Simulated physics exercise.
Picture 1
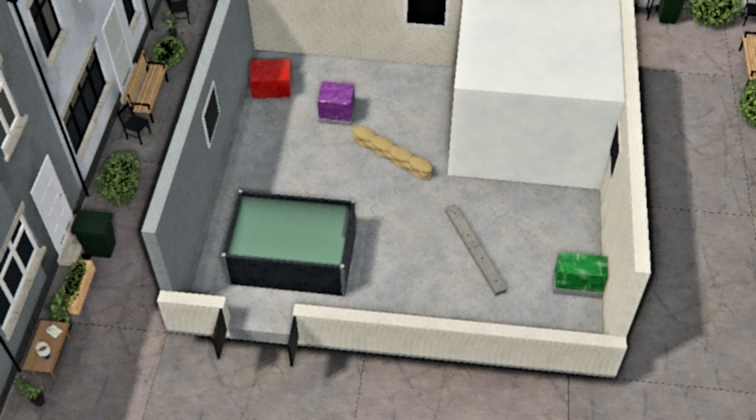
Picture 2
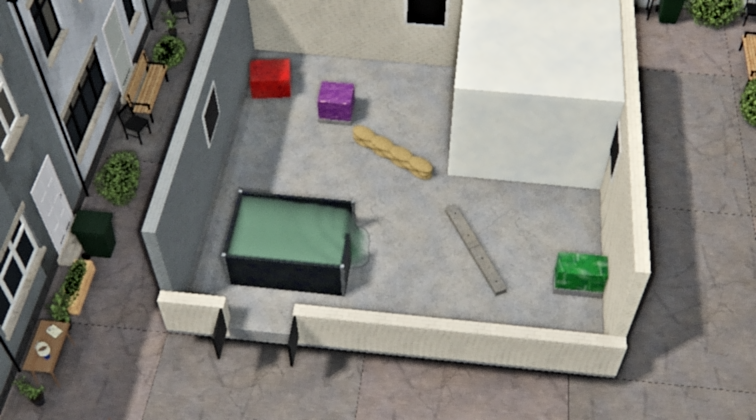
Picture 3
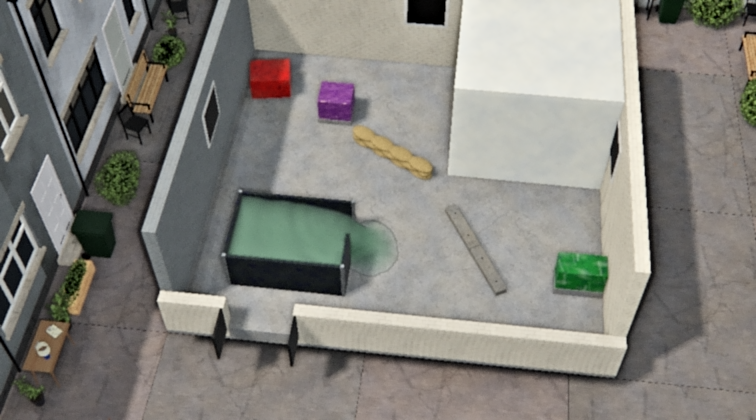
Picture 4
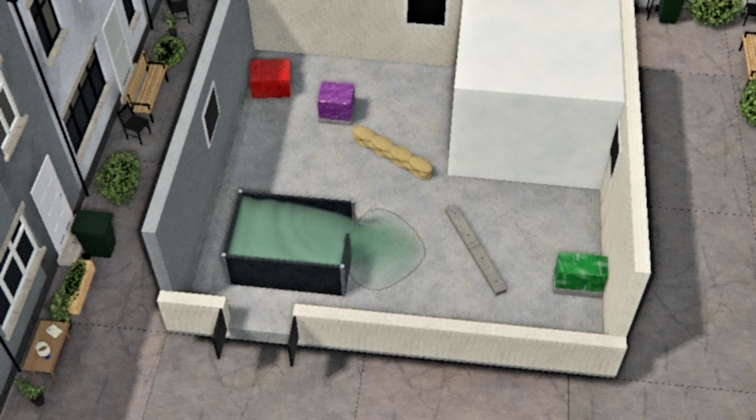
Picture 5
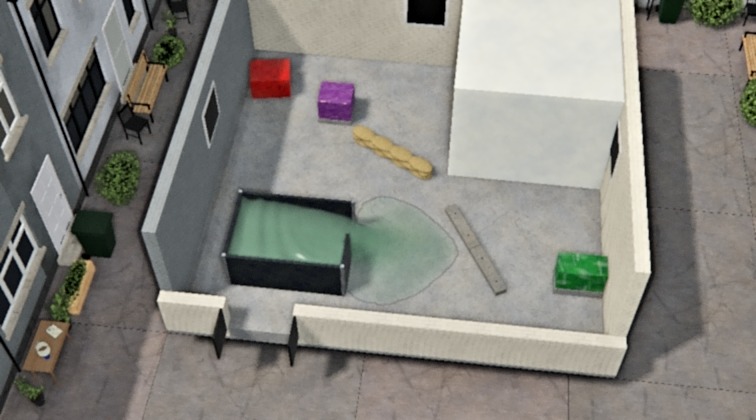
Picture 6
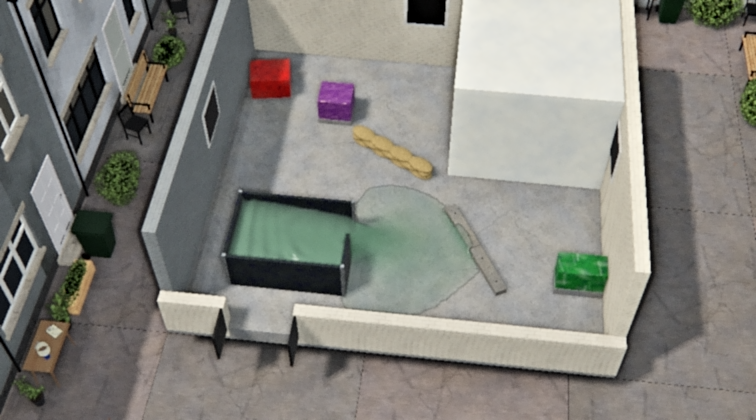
The clip opens on a walled yard seen from above, with an open tank of green water standing whole near scattered blocks. Water then pours from the tank's right side and fans across the floor in a widening pale-green sheet, spreading rightward until its edge reaches the long grey plank.
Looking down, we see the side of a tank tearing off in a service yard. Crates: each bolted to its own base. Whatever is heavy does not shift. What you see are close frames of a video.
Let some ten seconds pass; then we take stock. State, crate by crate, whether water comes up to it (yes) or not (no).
In the end the purple crate is left dry. The red crate is left dry. The green crate is left wet.
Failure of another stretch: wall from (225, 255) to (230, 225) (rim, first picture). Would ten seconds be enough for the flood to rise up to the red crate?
Result: Red crate is swamped.
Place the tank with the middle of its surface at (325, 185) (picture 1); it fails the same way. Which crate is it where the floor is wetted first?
Crate marked green.
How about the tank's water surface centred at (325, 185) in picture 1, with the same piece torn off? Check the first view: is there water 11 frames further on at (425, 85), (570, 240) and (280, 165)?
Untouched, submerged, untouched.
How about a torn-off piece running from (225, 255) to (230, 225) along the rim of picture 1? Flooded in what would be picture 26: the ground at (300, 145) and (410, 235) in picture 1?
Well, the first one's sitting in a puddle and the next one's spared.
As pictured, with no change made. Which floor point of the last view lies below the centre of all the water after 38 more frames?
I'd place it roughly at (445, 260).
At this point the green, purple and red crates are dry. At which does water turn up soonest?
It's the green crate here.
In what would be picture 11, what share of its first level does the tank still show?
My figure is about 68 in a hundred.
A moment on, water covers 30 % of the floor; the purple crate not reached, the red crate not reached, the green crate water round its plinth.
Next, water covers 40 % of the floor; the purple crate not reached, the red crate not reached, the green crate water round its plinth.
Then, water covers 40 % of the floor; the purple crate not reached, the red crate not reached, the green crate water round its plinth.
Later, water covers 50 % of the floor; the purple crate water round its plinth, the red crate not reached, the green crate water round its plinth.
In the end, water covers 80 % of the floor; the purple crate stayed above the water, the red crate stayed above the water, the green crate was topped.
